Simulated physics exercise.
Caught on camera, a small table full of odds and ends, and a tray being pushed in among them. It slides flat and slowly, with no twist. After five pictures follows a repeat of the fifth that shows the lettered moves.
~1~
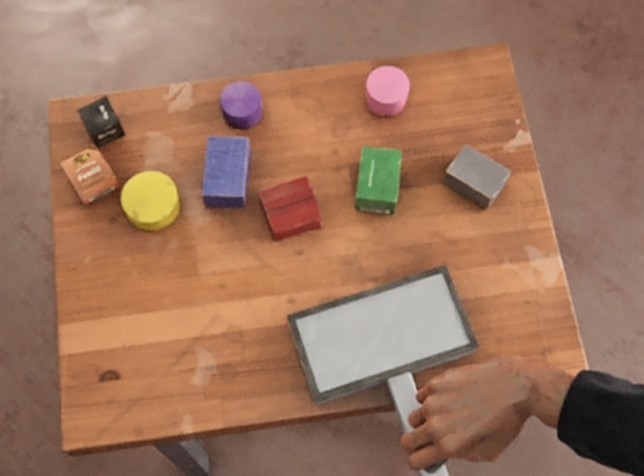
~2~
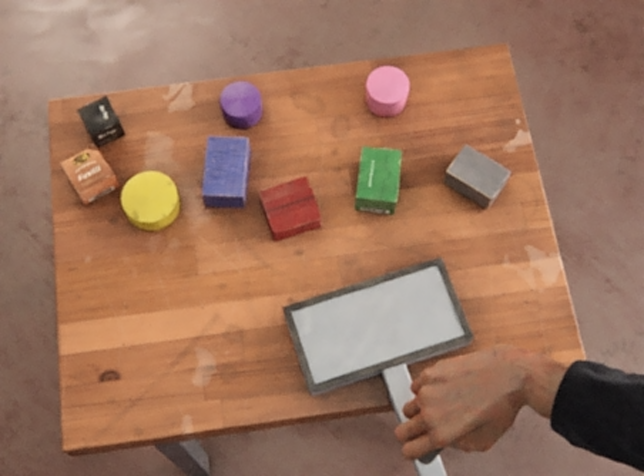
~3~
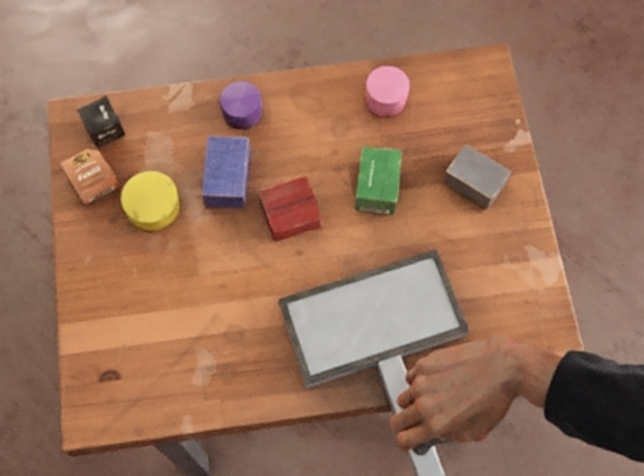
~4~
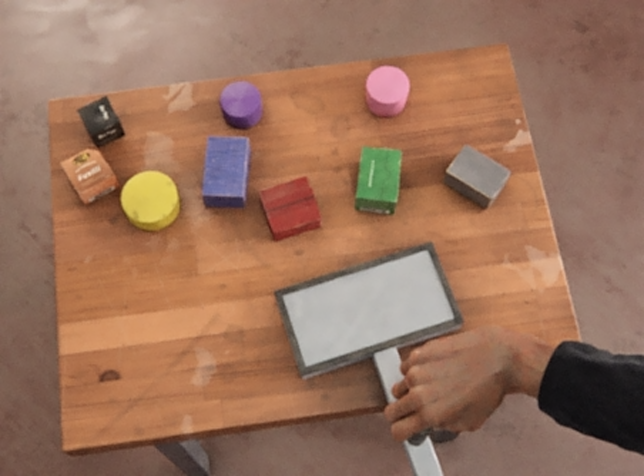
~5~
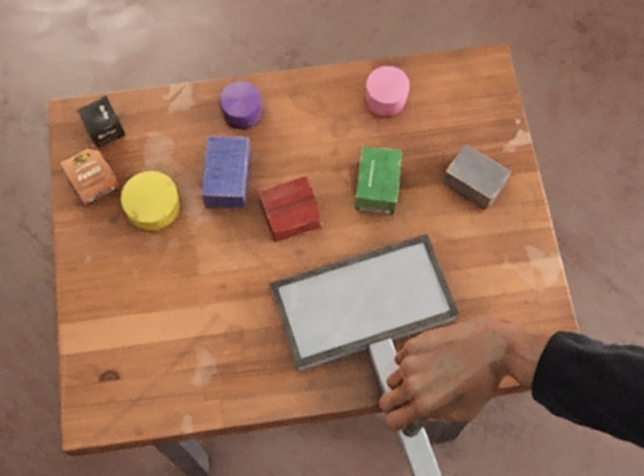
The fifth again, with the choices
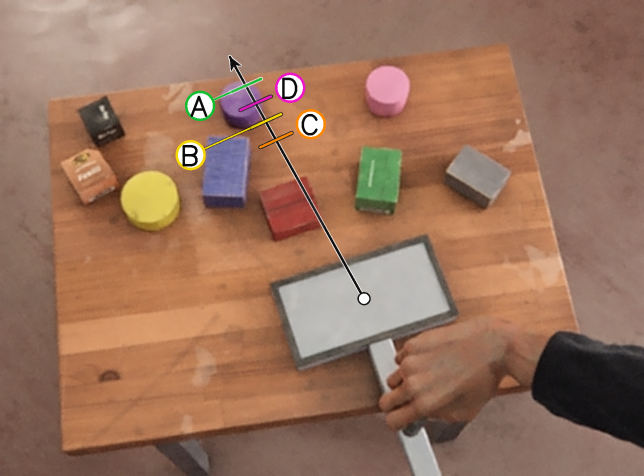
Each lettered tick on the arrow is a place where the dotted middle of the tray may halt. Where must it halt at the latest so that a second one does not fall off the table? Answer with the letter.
Mark C.
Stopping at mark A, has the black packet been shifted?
By then, no.
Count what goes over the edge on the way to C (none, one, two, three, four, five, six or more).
By then, one.
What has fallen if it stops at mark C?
The purple tin.
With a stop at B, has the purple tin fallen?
Yes.
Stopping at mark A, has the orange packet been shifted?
No.
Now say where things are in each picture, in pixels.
The first frame shows green packet (378, 180); blue block (227, 172); tray (383, 331).
The second frame shows tray (378, 324); red box (291, 209).
The third frame shows tray (373, 315); grey block (477, 177).
The fourth frame shows tray (369, 307); purple tin (242, 105).
The fifth frame shows tray (364, 299); green packet (378, 180); blue block (227, 172); orange packet (90, 175).
On the marked copy, A at (245, 86); B at (265, 122); C at (276, 140); D at (256, 103); the arrow from (364, 299) to (230, 57); the white dot at (364, 299).
Following C. Soon after the start, tray (330, 242); green packet (362, 155); red box (281, 191).
Later, tray (299, 185); purple tin (241, 97); green packet (329, 102).
In the end, tray (276, 145); purple tin over the edge; green packet (304, 67); one fallen.
As for the rest, A drops four; B drops two; D drops four.
